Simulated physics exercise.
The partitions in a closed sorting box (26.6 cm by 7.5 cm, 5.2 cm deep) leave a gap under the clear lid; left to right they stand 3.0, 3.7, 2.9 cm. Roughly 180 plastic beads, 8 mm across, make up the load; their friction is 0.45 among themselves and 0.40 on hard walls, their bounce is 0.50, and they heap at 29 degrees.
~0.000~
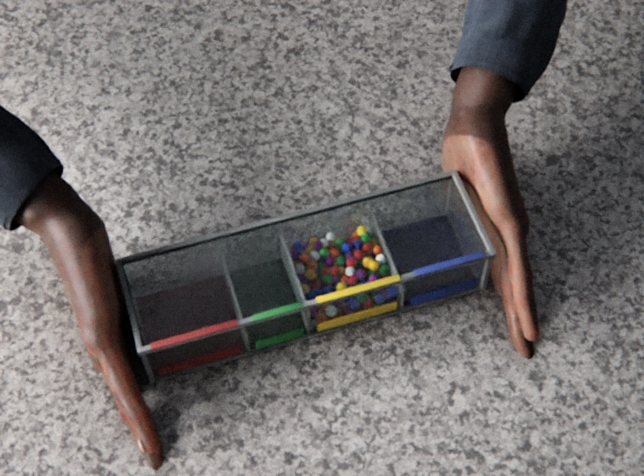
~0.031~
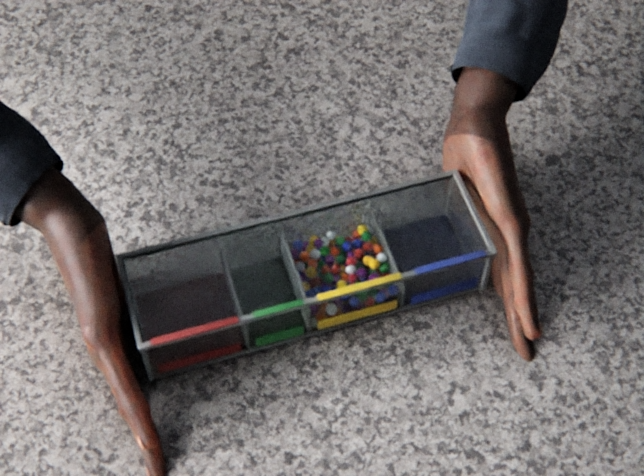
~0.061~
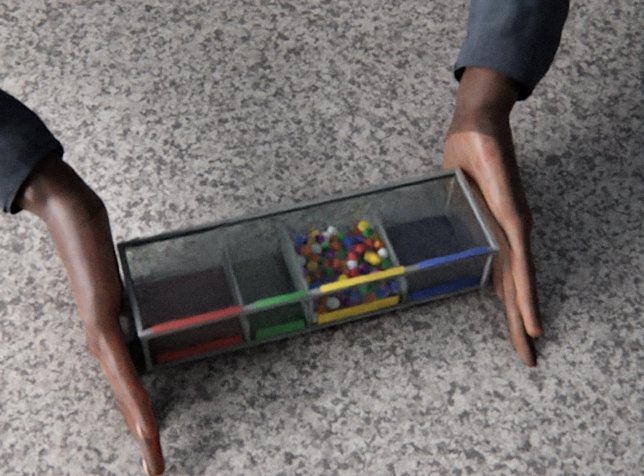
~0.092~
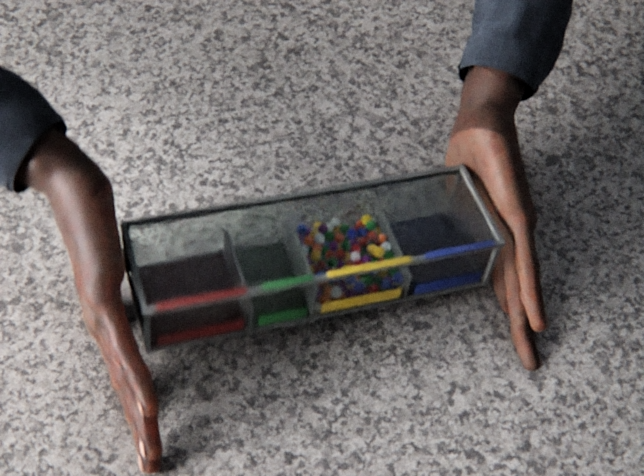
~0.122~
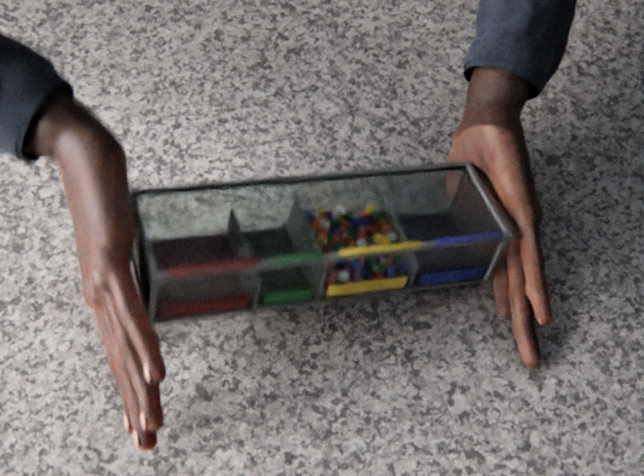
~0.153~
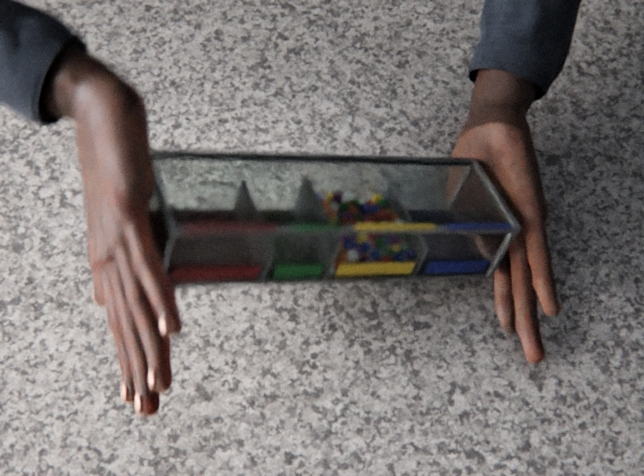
Over a speckled grey floor, two hands held a clear divided box with colourful beads in its yellow-marked section, then tilted it gradually, its left end swinging upward in view while the beads stayed in that section.
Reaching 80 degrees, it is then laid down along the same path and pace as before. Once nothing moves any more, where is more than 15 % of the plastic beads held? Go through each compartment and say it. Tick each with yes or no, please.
Red compartment - no; blue compartment - yes; green compartment - no; yellow compartment - yes.
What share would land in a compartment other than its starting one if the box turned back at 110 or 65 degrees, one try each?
About 70 and 35 per cent.
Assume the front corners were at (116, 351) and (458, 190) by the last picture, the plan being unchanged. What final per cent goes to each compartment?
Red = 10 %; blue = 0 %; green = 0 %; yellow = 90 %.
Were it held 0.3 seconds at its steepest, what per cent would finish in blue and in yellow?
Then: Blue 65, yellow 35.
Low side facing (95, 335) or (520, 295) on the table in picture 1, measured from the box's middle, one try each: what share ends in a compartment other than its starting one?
Estimate: Some 5 % and some 60 % respectively.
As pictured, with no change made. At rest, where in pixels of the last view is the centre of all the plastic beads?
Close to pixel (400, 251).
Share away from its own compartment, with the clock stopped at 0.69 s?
Around 55 percent.
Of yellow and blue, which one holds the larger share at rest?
Blue comes out ahead.
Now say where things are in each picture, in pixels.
The first picture shows box tilt 0 degrees, front corners at (143, 348) and (489, 252); yellow 100 %.
The second picture shows box tilt 1 degrees, front corners at (143, 344) and (490, 251).
The third picture shows box tilt 4 degrees, front corners at (144, 332) and (493, 248), lowest corner right back.
The fourth picture shows box tilt 9 degrees, front corners at (148, 309) and (498, 242), lowest corner right back.
The fifth picture shows box tilt 16 degrees, front corners at (157, 274) and (505, 235), lowest corner right back.
The sixth picture shows box tilt 24 degrees, front corners at (175, 229) and (513, 227), lowest corner right back; yellow 100 %. Its pace works out near 255 degrees a second.
After 0.47 s, tilt 78 degrees; blue 25 %, yellow 75 %.
After 0.69 s, tilt 29 degrees; blue 55 %, yellow 45 %.
Then, at 1.01 s, tilt 0 degrees; blue 55 %, yellow 45 %.
By 1.6 s all is still; red 0 %, blue 55 %, green 0 %, yellow 45 %.
